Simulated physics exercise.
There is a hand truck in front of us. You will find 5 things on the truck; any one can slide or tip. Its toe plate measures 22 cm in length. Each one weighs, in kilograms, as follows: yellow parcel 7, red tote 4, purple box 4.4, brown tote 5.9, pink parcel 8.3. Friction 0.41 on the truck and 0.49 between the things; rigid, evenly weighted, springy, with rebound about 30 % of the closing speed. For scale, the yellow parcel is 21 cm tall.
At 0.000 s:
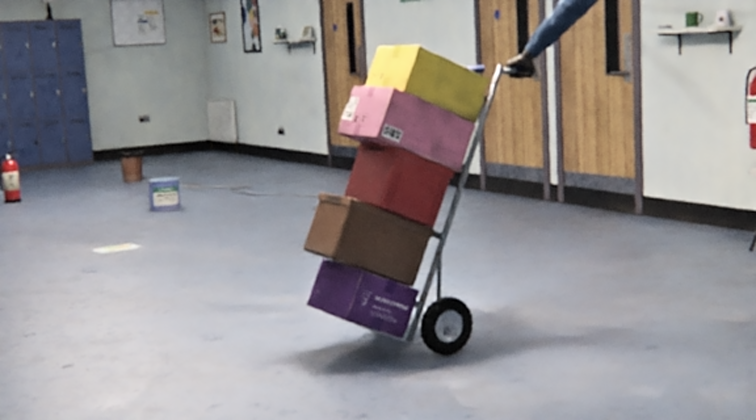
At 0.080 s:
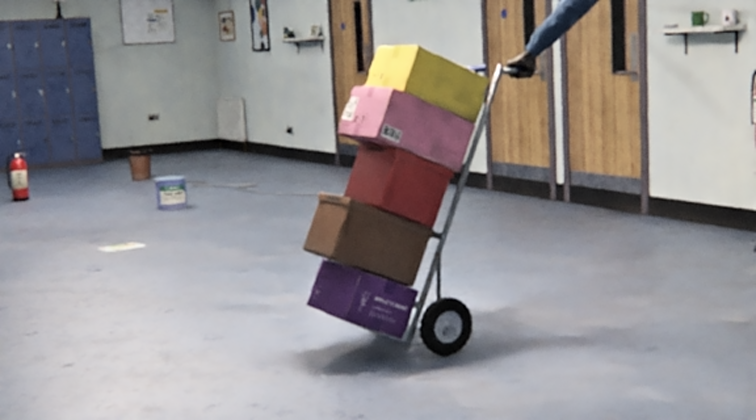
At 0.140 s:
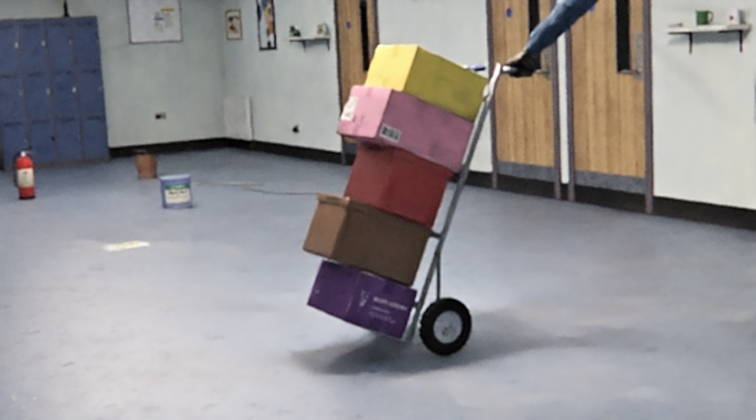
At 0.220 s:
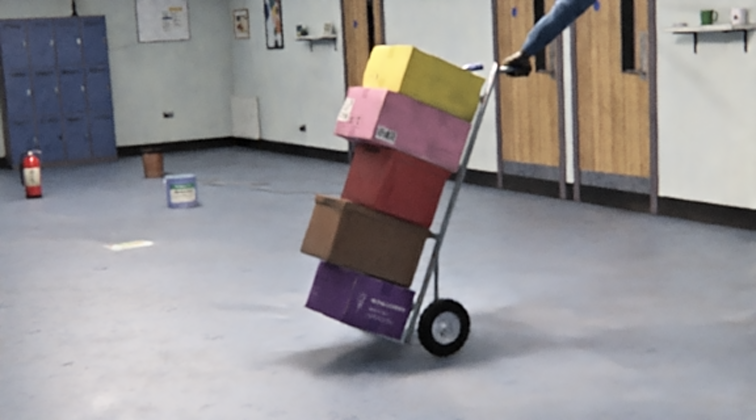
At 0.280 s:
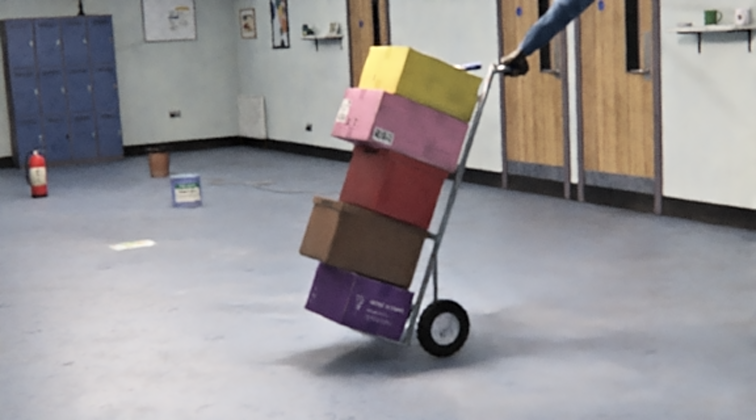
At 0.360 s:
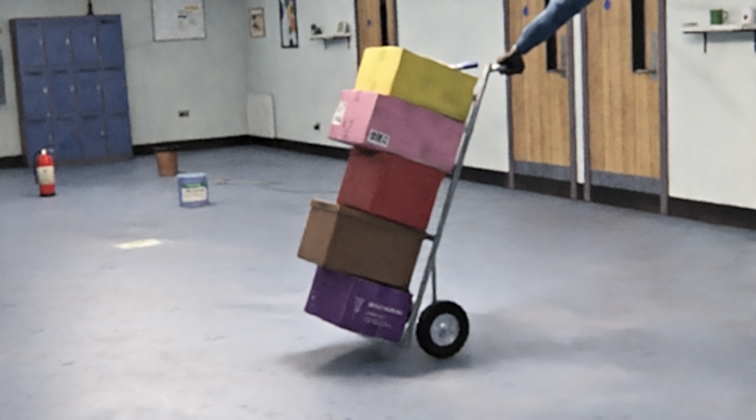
In a room with blue lockers, a gloved hand slowly raises a loaded hand truck slightly.
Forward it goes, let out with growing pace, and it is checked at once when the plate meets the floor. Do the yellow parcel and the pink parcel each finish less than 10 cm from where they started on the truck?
Yellow parcel: No; pink parcel: No.
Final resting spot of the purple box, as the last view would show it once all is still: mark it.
In the last view, its centre sits near (299, 331).
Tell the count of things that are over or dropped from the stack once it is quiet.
The answer: 5.
Around 1.36 s, truck upright; yellow parcel tipped 18° against what carries it near (260, 117); pink parcel tipped 18° against what carries it near (273, 169); red tote tipped 18° against what carries it.
Around 1.76 s, truck upright; yellow parcel, red tote, brown tote and pink parcel now dropped from the stack; purple box tipped 55° against what carries it.
Around 2.06 s, truck upright; purple box on its side.
Finally (3.2 s), dropped from the stack, yellow parcel, red tote, brown tote and pink parcel; on their side or leaning hard on the truck, purple box.
